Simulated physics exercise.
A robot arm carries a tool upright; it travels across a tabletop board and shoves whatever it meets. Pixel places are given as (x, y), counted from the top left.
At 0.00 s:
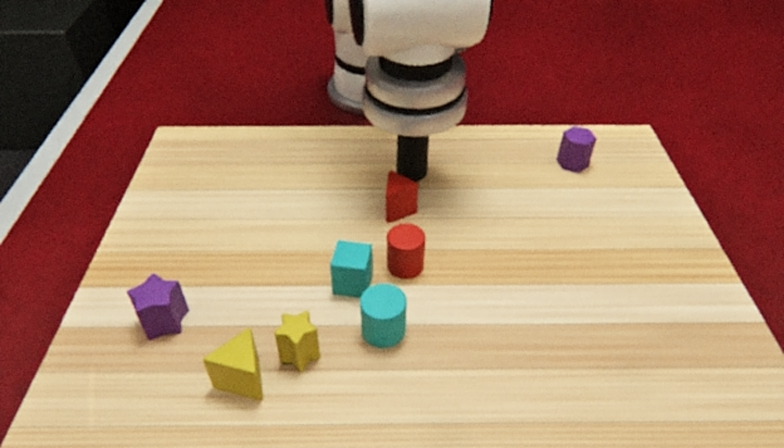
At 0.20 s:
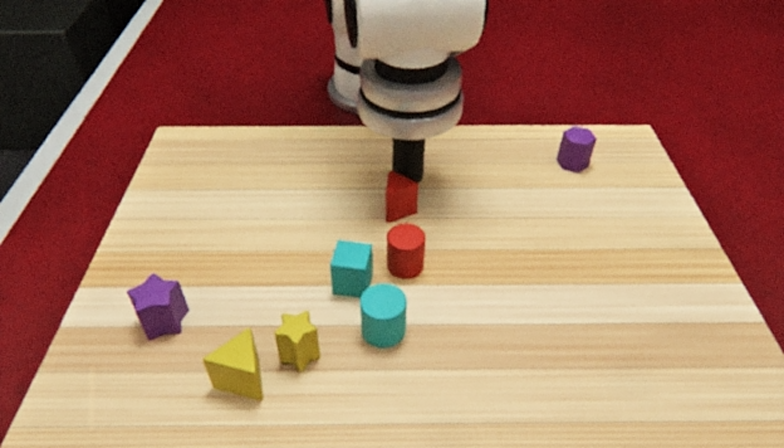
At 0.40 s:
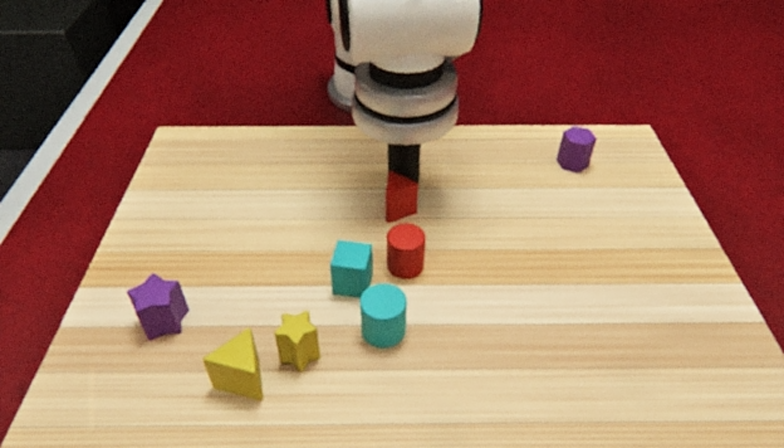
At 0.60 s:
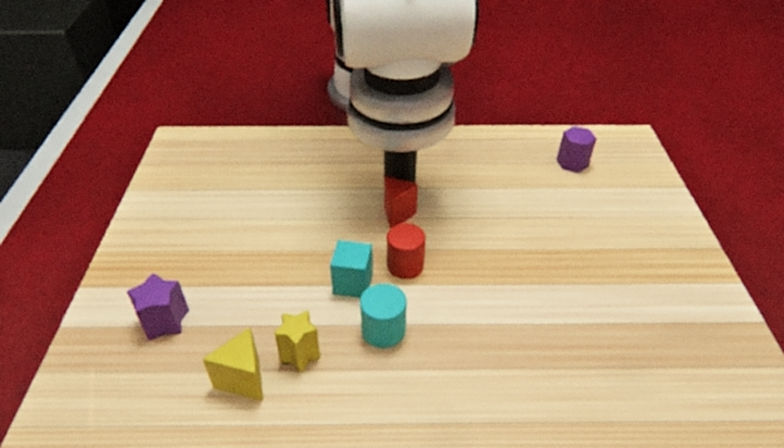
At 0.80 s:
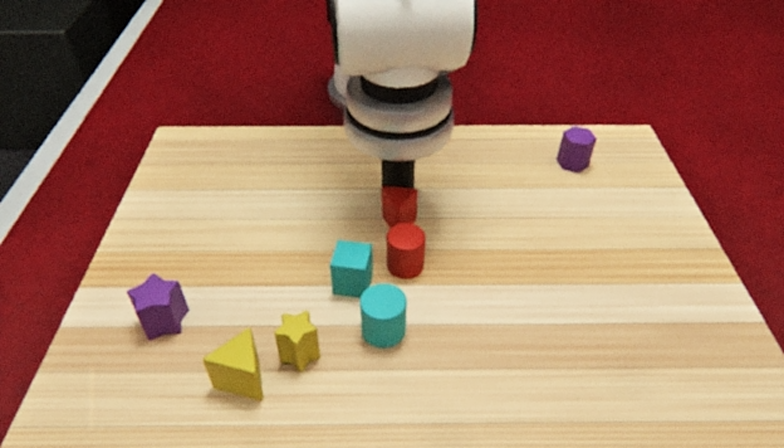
A robot arm with a black tool moves slightly forward and left over a wooden board, nudging a red triangular block a short way toward a red cylinder, while the turquoise, yellow and purple blocks stay still.
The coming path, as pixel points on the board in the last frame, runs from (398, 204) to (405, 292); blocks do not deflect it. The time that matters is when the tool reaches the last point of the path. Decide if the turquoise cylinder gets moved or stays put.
My prediction: It remains in place.
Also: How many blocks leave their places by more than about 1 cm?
Displaced: Two.
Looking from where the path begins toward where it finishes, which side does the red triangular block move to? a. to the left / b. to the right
Answer: A.
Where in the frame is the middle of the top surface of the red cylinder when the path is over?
So, by the moment the path ends, you'll find the top centre of the red cylinder at (429, 296).
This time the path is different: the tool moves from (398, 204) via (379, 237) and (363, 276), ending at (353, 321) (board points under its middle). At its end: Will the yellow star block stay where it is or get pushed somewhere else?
It ends up somewhere else.
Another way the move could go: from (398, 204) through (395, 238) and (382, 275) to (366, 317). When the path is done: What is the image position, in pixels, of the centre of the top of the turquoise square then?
For the centre of its top, I'd go with (329, 273).
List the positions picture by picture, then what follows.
Lower end of the tool (412, 173), tops of blocks, turquoise cylinder (383, 300), red triangular block (398, 182), red cylinder (406, 235), in the first frame.
Tool (408, 176), blocks as before, in the second frame.
Tool (404, 181), blocks as before, in the third frame.
Tool (400, 187), red triangular block (398, 186), in the fourth frame.
Tool (399, 194), turquoise cylinder (383, 300), red triangular block (399, 194), red cylinder (406, 235), in the fifth frame.
On the path given first. One third of the way, tool (400, 223); red triangular block (406, 223), turned 15° anticlockwise; red cylinder (410, 253).
Two thirds of the way, tool (403, 251); red triangular block (420, 253), turned 60° anticlockwise; red cylinder (418, 278).
At the end, tool (406, 283); turquoise cylinder not moved; red triangular block (440, 267), turned 80° anticlockwise; red cylinder (429, 296).
